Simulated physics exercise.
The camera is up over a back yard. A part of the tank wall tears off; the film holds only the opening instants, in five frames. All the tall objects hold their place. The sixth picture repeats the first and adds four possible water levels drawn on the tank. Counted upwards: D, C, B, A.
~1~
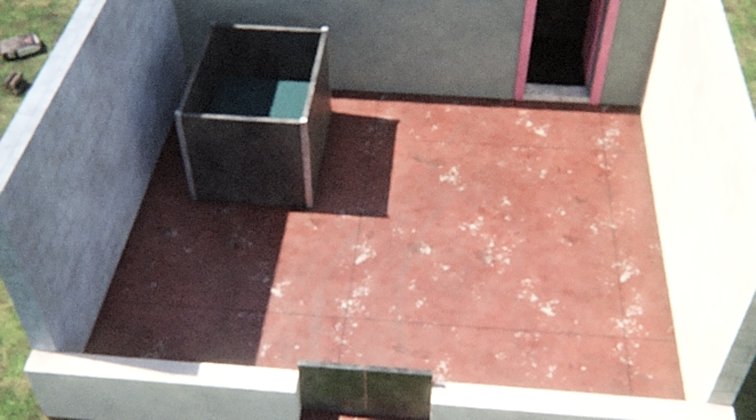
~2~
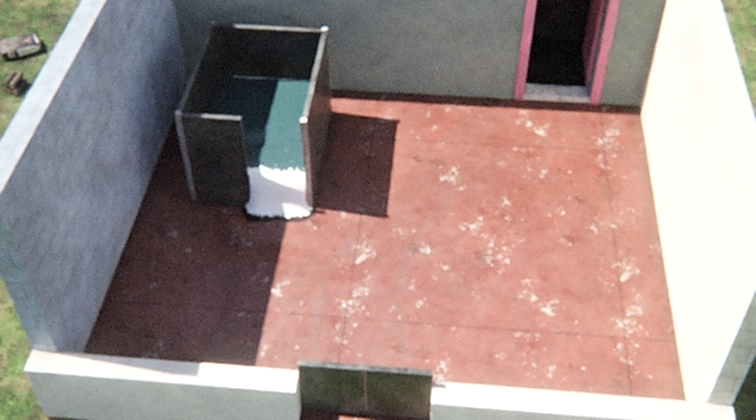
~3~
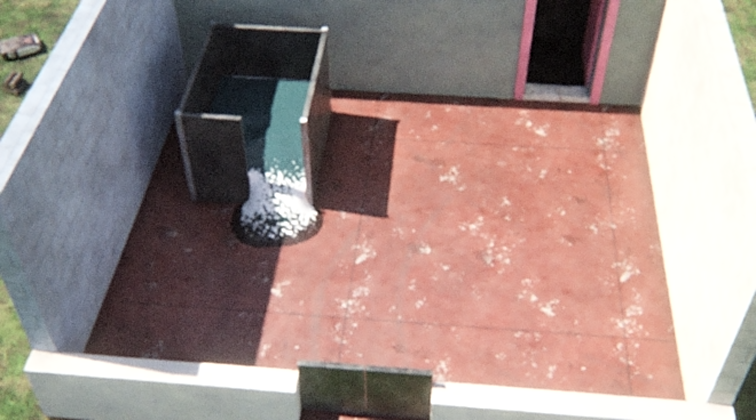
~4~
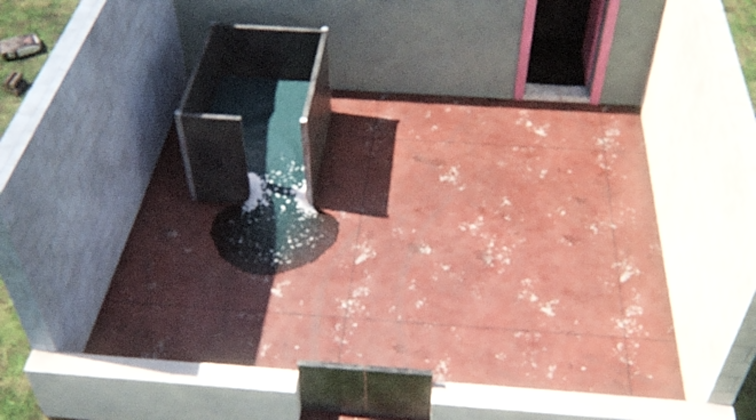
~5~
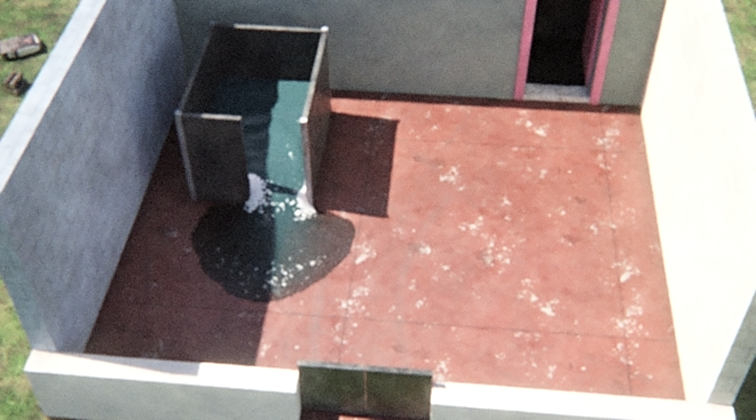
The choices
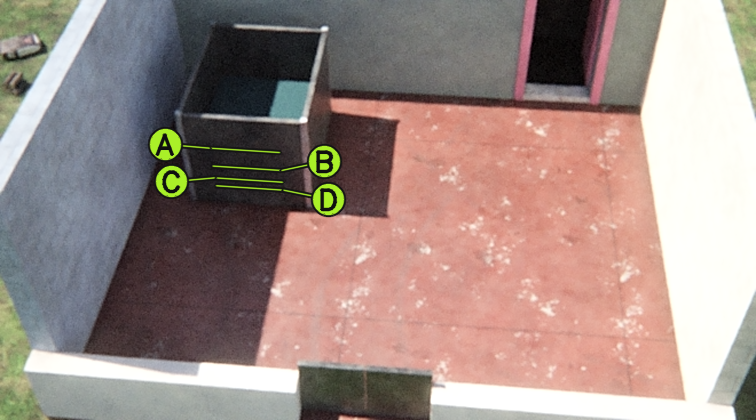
Water sits still in a dark, open-topped tank at the back left of a walled yard, then pours through a gap in the tank's front in a white, foaming rush. It breaks into speckled foam and spreads across the red floor as a widening dark, rounded pool.
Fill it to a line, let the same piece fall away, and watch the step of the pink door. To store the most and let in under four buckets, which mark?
Use mark A.
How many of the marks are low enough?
All four.
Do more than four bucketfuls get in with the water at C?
No, that is safe.
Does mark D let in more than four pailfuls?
No.
In lime, A at (244, 150); B at (247, 168); C at (248, 180); D at (249, 187); from the bottom up D, C, B, A.
With A, a splash gets over, under a bucket.
With B, nothing gets over.
With C, nothing gets over.
With D, nothing gets over.
